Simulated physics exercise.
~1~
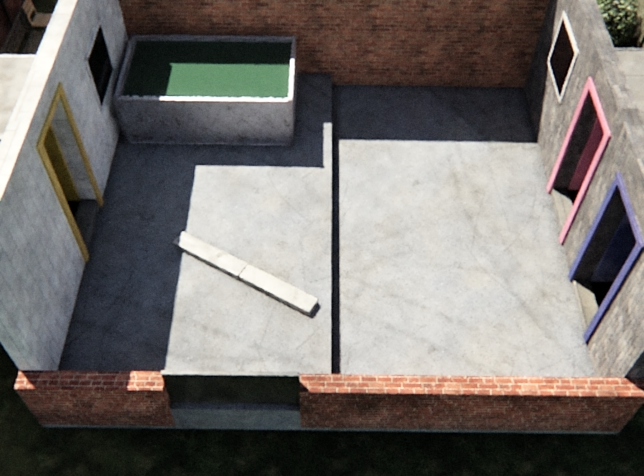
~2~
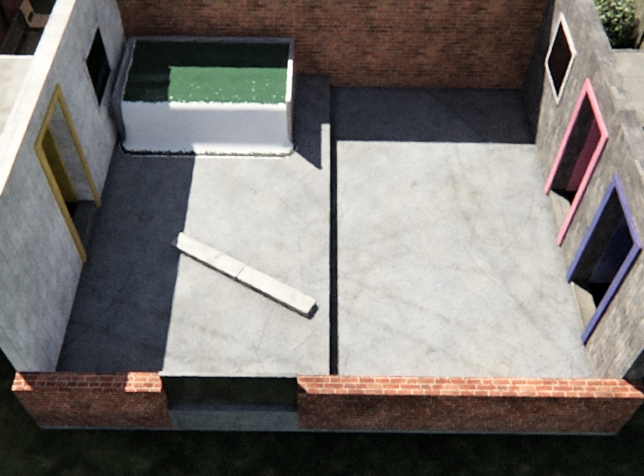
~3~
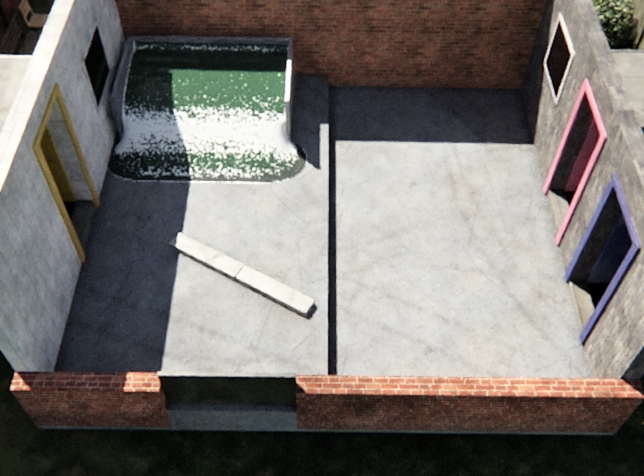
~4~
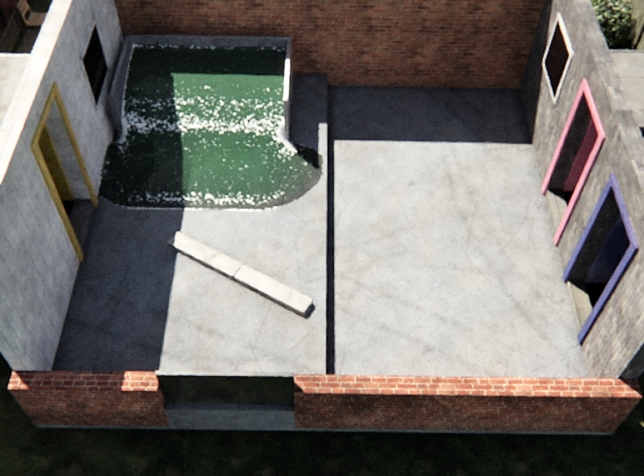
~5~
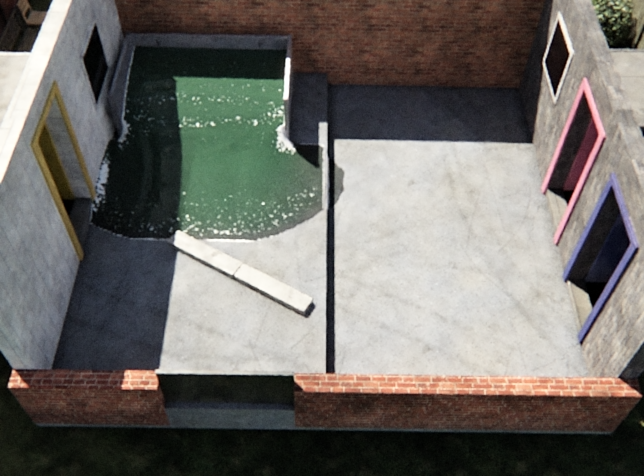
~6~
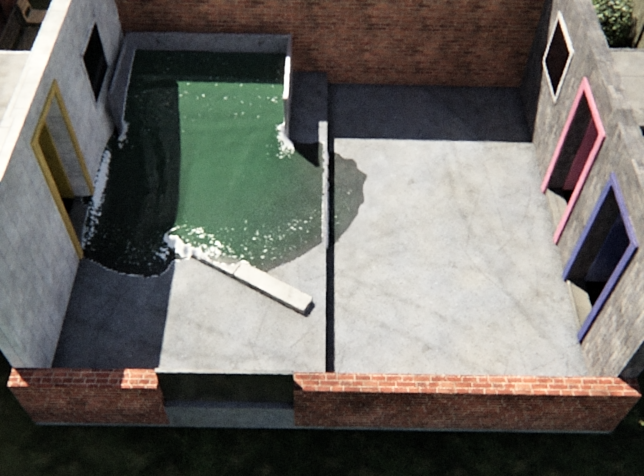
Green water sits in a grey tank at the upper left of a roofless, stepped court, seen from high above. A yellow doorframe stands left, pink and blue ones right, brick walls front and back, and a pale slab lies across the left floor. The water bursts from the tank's front, spreads forward in white froth, laps the slab and wets the right floor, while the camera drifts very slightly.
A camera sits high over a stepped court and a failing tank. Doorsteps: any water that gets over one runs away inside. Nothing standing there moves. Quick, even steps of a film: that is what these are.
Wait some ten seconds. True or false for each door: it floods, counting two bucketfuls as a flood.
Pink door - false; blue door - true; yellow door - false.
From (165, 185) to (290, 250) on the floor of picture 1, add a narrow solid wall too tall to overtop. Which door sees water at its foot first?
I'd say the yellow door is first.
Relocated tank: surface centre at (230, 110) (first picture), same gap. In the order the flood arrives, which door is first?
That would be the door marked yellow, I think.
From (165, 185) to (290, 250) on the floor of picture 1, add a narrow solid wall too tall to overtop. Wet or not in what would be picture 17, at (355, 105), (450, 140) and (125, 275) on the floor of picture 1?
First spared, then spared, then soaked.
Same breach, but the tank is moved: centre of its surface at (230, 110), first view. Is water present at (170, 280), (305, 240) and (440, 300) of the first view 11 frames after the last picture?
Soaked, soaked, soaked.
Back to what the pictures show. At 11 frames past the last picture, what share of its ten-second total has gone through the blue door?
Approximately 0 in a hundred, I reckon.
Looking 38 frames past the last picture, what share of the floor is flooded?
Roughly 85 percent.
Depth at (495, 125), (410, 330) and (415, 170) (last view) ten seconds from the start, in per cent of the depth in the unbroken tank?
Readings in sequence: 14, 10, 8 percent.
A moment on, water covers 50 % of the floor; the pink door not reached, the blue door not reached, the yellow door wet at the sill, nothing in.
Next, water covers 55 % of the floor; the pink door not reached, the blue door not reached, the yellow door wet at the sill, nothing in.
Then, water covers 60 % of the floor; the pink door not reached, the blue door wet at the sill, nothing in, the yellow door wet at the sill, nothing in.
Later, water covers 85 % of the floor; the pink door wet at the sill, nothing in, the blue door far over two buckets in, the yellow door wet at the sill, nothing in.
In the end, water covers 95 % of the floor; the pink door under two buckets in, the blue door far over two buckets in, the yellow door wet at the sill, nothing in.
